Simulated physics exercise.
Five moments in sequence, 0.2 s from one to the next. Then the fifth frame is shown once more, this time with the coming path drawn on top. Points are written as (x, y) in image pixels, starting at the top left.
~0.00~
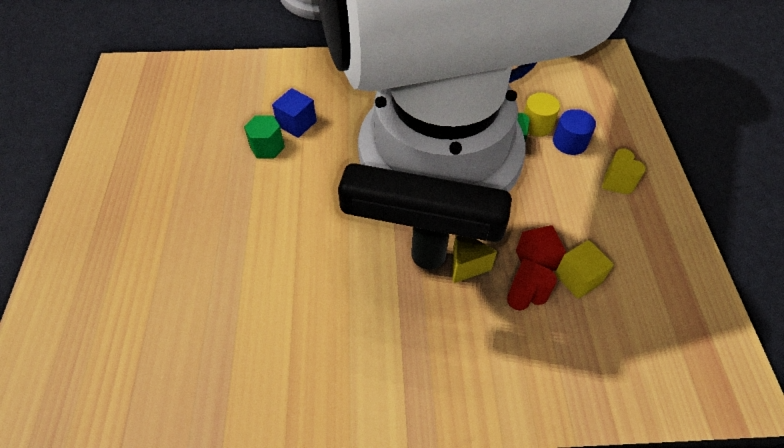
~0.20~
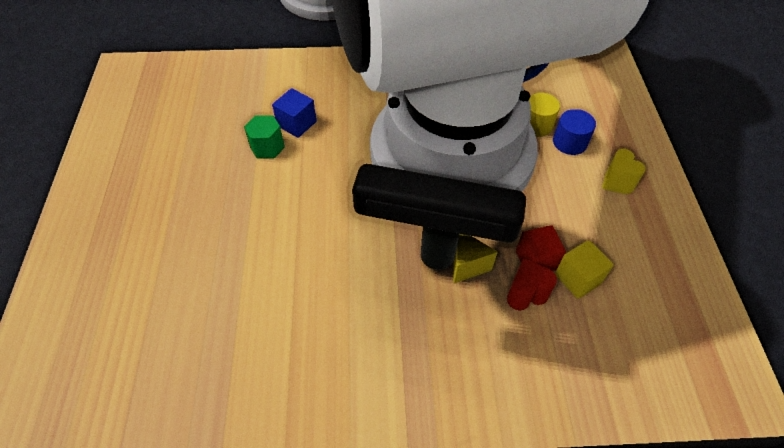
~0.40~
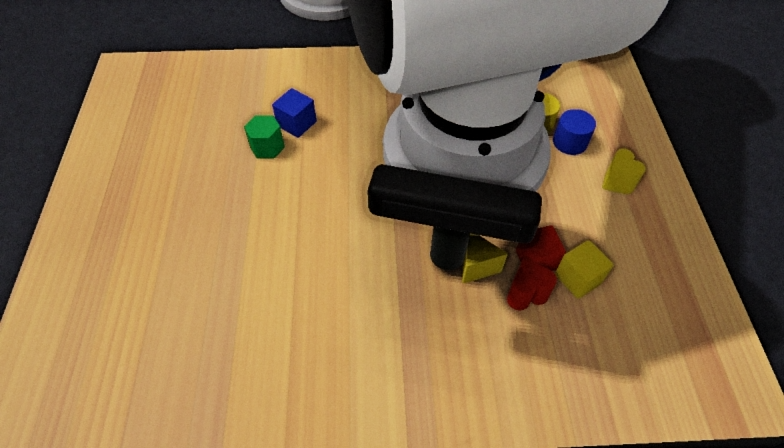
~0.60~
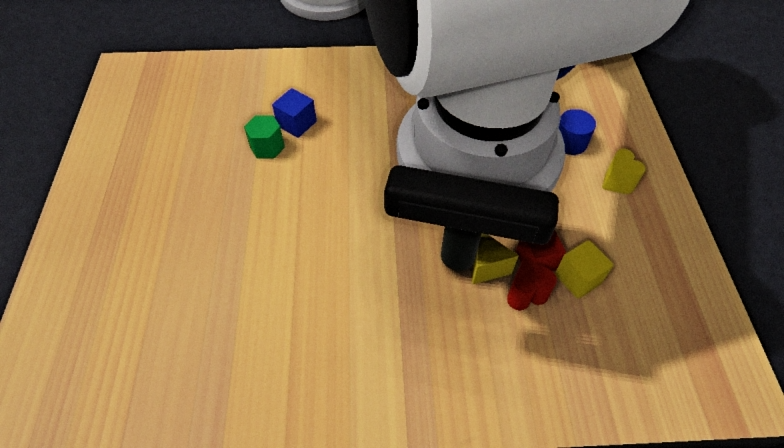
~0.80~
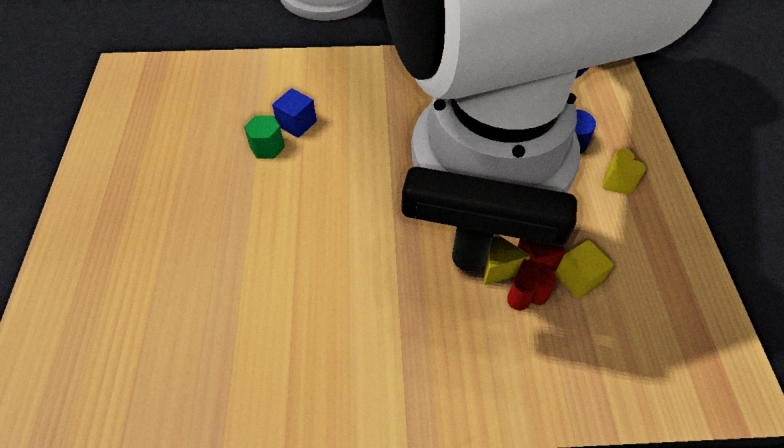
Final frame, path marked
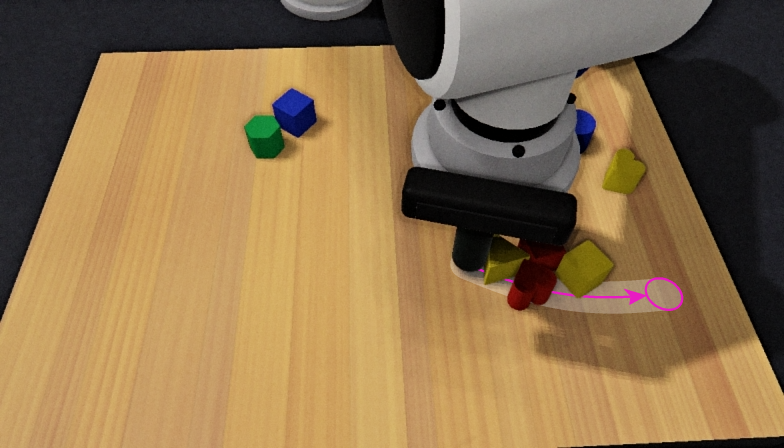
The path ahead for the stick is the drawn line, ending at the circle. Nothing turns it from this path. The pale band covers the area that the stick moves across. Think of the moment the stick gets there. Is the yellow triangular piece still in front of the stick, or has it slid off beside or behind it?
In front, still.
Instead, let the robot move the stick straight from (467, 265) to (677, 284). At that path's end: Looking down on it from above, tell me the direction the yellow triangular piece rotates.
It turns clockwise.
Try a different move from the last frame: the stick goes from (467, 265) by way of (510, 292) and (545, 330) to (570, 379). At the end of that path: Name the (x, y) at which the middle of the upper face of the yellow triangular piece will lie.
The middle of its upper face will lie at (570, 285).
The drawn path runs from (467, 265) by way of (531, 287) and (598, 297) to (664, 294).
The first path, step by step. One third of the way, stick at (536, 280); yellow triangular piece at (574, 272); red heart block at (567, 305), turned 55° clockwise; red square at (561, 236), turned 45° anticlockwise; yellow square at (600, 258), turned 15° anticlockwise.
Two thirds of the way, stick at (604, 290); yellow triangular piece at (644, 275), turned 30° anticlockwise; red heart block at (572, 309), turned 70° clockwise; red square at (562, 235), turned 50° anticlockwise; yellow square at (622, 246), turned 50° anticlockwise.
At the end, stick at (670, 287); yellow triangular piece at (711, 273), turned 25° anticlockwise; red heart block at (572, 309), turned 70° clockwise; red square at (562, 235), turned 50° anticlockwise; yellow square at (623, 245), turned 55° anticlockwise.
